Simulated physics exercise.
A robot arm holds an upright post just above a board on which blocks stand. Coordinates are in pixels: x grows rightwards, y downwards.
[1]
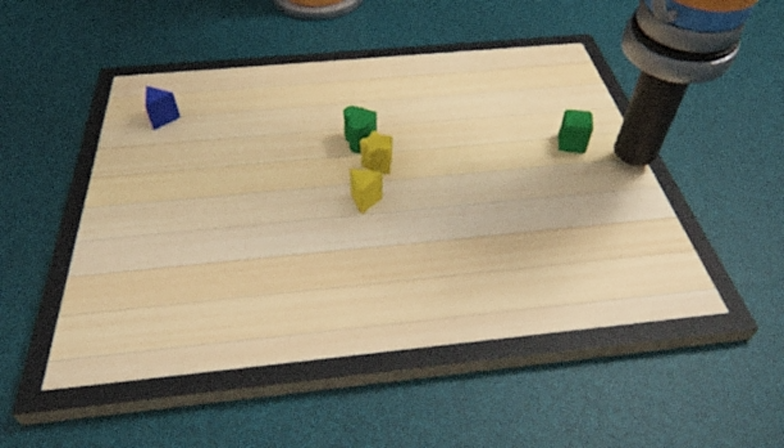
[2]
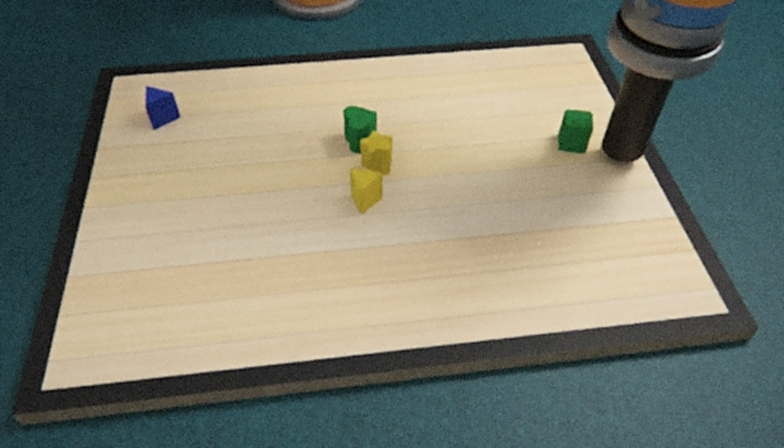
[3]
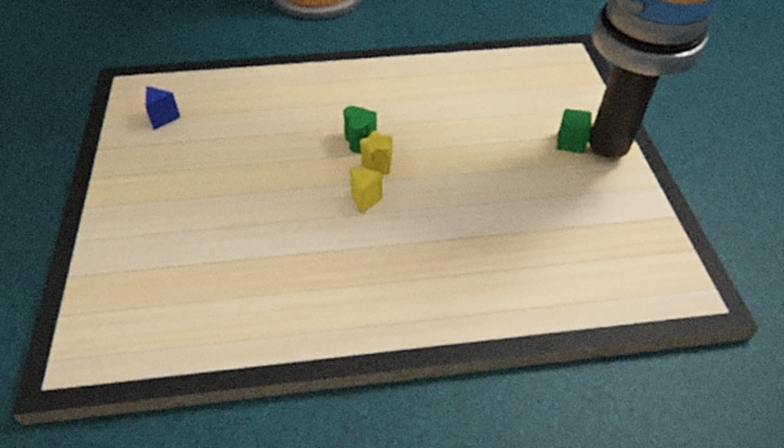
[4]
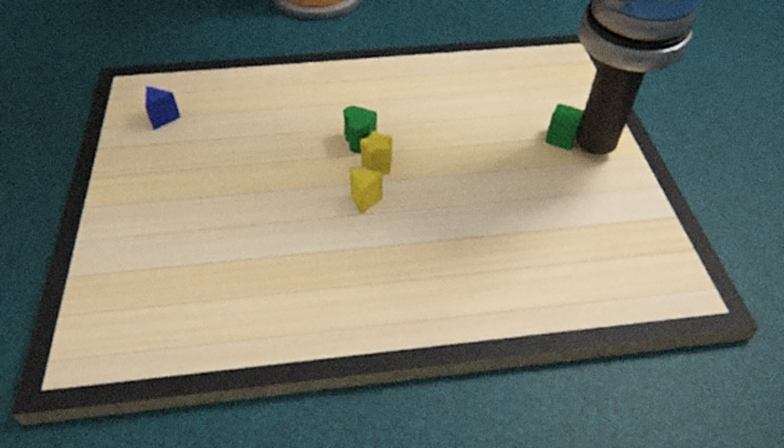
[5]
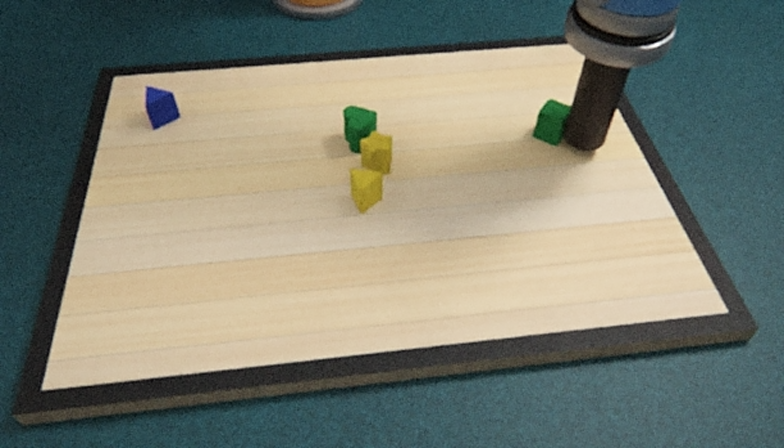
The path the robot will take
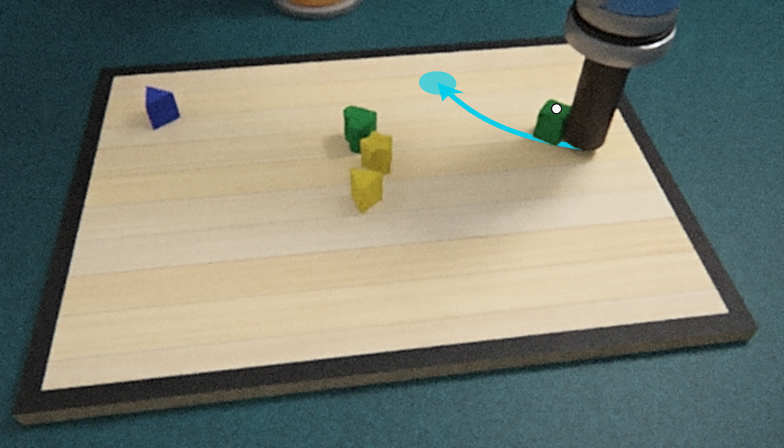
A robot arm holds a dark upright post over the right side of a pale wooden board with a black border, seen from above at an angle on a teal surface. A blue block stands at upper left, a green block and two yellow ones cluster near the middle, and another green block sits at right. The post moves left, meets the right-hand green block and pushes it a short way left, while the camera stays still.
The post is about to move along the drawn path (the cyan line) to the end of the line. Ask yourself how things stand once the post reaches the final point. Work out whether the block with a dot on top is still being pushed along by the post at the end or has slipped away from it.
At that point it is up front.
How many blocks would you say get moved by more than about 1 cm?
My prediction: One block.
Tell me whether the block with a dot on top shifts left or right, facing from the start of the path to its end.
Sideways shift: Right.
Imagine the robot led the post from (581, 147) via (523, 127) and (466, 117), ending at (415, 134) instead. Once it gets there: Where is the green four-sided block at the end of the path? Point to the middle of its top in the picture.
Around (454, 72).
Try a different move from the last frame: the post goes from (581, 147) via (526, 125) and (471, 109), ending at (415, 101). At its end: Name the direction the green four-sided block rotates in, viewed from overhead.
Viewed from above: Clockwise.
The line goes from (581, 147) through (522, 134) and (473, 112) to (438, 83); the dot is on the green four-sided block.
What follows on the original path. One third of the way, post (524, 124); green four-sided block (503, 91), turned 30° clockwise.
Two thirds of the way, post (473, 100); green four-sided block (457, 67), turned 40° clockwise.
At the end, post (438, 72); green four-sided block (422, 41), turned 30° clockwise.
